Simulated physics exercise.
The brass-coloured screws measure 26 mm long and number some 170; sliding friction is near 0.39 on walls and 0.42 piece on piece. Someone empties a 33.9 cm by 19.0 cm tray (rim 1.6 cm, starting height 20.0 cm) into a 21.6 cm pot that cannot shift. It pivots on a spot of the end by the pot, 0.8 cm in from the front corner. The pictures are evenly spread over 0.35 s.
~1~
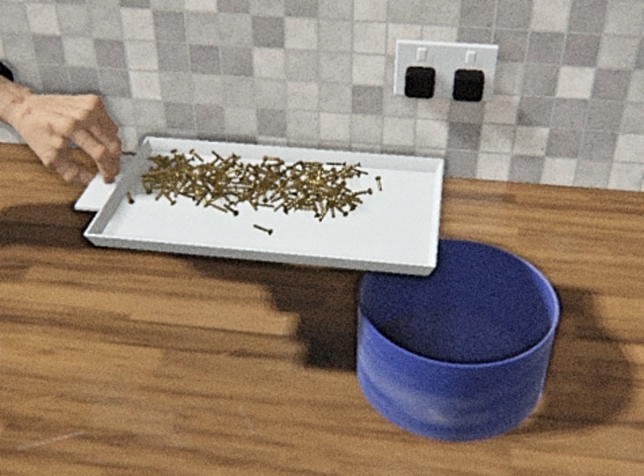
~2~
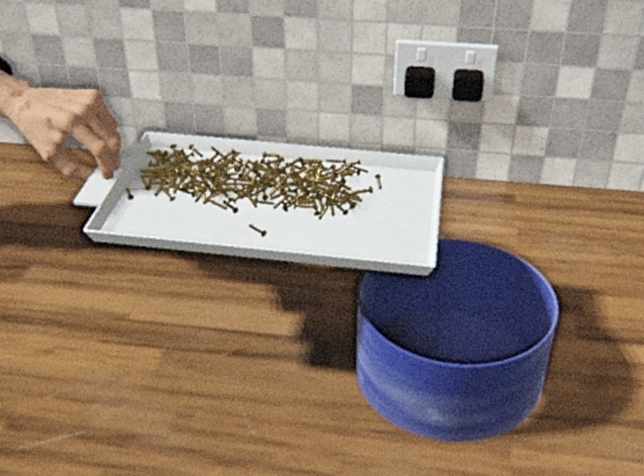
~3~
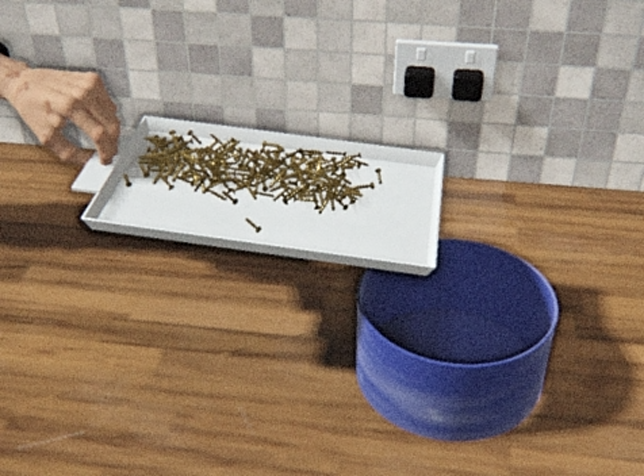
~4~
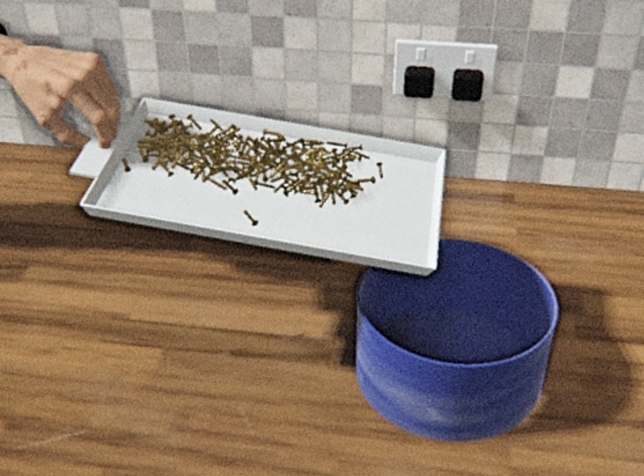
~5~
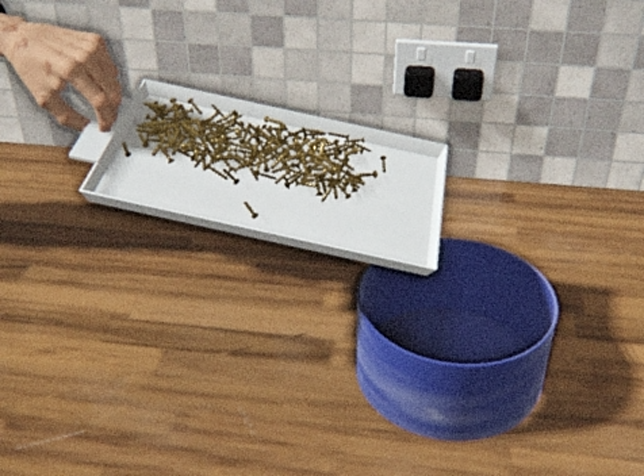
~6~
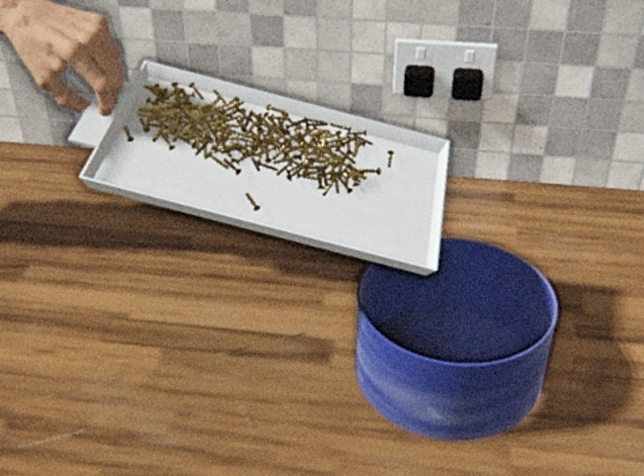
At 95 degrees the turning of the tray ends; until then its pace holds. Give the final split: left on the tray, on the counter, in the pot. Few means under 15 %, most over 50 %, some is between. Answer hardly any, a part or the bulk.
Tray hardly any, counter a part, pot the bulk.
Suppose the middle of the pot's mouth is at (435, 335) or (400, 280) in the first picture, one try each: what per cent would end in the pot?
Some 100 and 10 per cent.
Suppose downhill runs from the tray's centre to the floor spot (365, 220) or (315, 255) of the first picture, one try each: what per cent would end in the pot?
About 95 and 20 per cent.
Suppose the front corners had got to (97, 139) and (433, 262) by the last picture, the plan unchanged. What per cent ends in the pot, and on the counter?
Pot 90, counter 10.
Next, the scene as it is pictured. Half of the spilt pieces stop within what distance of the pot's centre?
Roughly 20 cm.
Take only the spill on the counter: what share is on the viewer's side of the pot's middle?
Roughly 100 per cent.
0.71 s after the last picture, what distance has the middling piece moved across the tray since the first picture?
About 24 cm.
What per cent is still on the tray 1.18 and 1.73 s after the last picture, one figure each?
About 15, 0.
Then, 0.71 s after the last picture, tilt 53 degrees; the tray holds 75 %, the pot 5 %.
Then, 1.18 s after the last picture, tilt 77 degrees; the tray holds 15 %, the pot 45 %.
Then, 1.73 s after the last picture, tilt 95 degrees; the tray holds 0 %, the pot 60 %.
In the end, tray 0 %, counter 40 %, pot 60 %.
